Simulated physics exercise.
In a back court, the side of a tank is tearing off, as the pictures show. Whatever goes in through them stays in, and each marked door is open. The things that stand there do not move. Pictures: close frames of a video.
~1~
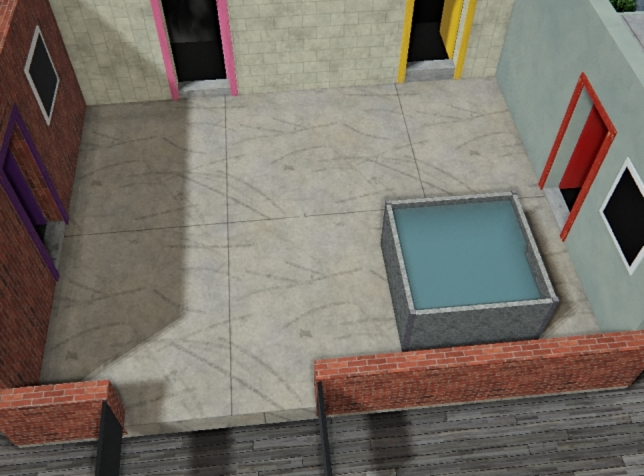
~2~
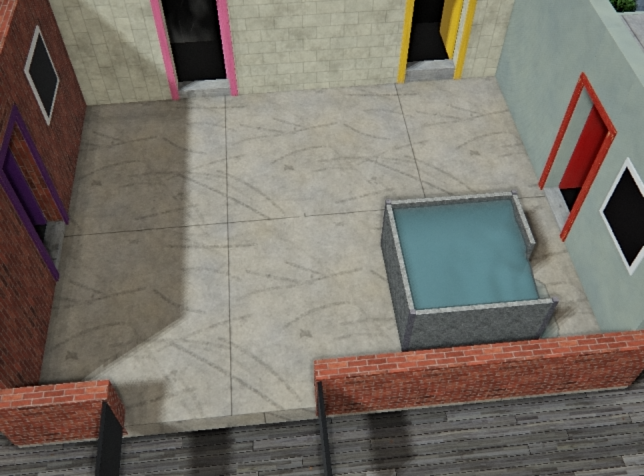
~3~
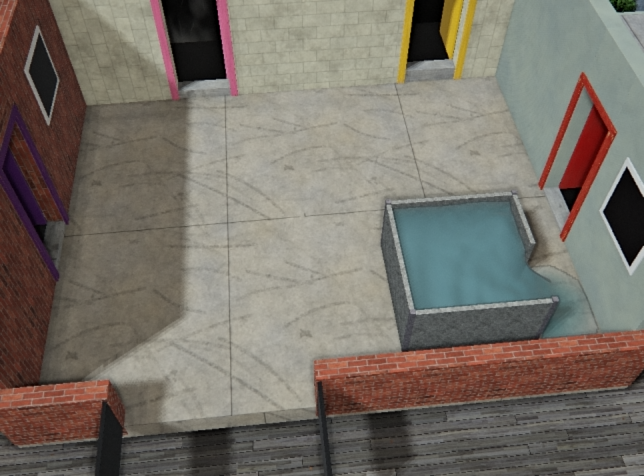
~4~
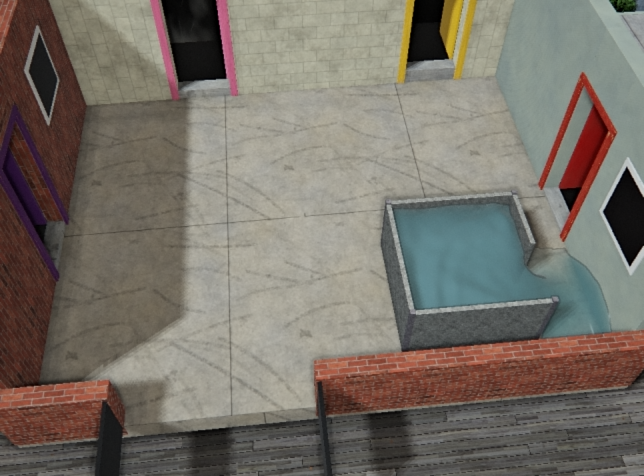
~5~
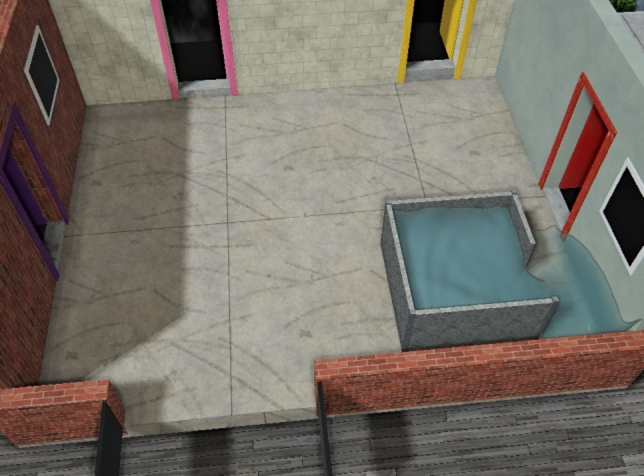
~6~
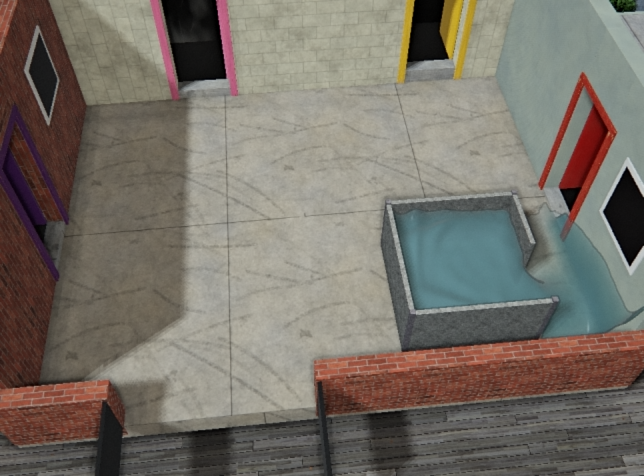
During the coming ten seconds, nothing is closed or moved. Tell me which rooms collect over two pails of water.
My prediction: The pink door will most likely not exceed two buckets; the purple door will most likely not exceed two buckets; the red door will most likely exceed two buckets; the yellow door will most likely not exceed two buckets.
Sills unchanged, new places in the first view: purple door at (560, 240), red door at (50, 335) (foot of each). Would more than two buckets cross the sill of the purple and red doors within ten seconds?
Looking at it, purple tops the limit, and red tops the limit.
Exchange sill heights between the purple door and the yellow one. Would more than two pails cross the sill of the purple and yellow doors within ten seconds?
In short: The purple one takes less; the yellow one floods.
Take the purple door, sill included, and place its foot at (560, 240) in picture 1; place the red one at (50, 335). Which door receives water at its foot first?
It's the purple door.
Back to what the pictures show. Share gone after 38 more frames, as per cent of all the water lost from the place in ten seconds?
My figure: 65 percent.
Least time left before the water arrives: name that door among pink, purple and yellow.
First in line is the yellow-painted one.
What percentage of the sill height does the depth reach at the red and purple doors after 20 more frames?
Roughly 180 per cent, then 20 per cent.
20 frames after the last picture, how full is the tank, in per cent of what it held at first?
My reading is roughly 36 in a hundred.
A moment on, water covers 15 % of the floor; the pink door not reached, the purple door not reached, the red door under two buckets in, the yellow door not reached.
Next, water covers 35 % of the floor; the pink door not reached, the purple door not reached, the red door under two buckets in, the yellow door wet at the sill, nothing in.
Then, water covers 55 % of the floor; the pink door not reached, the purple door wet at the sill, nothing in, the red door over two buckets in, the yellow door under two buckets in.
Later, water covers 80 % of the floor; the pink door wet at the sill, nothing in, the purple door wet at the sill, nothing in, the red door over two buckets in, the yellow door under two buckets in.
In the end, water covers 90 % of the floor; the pink door wet at the sill, nothing in, the purple door under two buckets in, the red door over two buckets in, the yellow door under two buckets in.
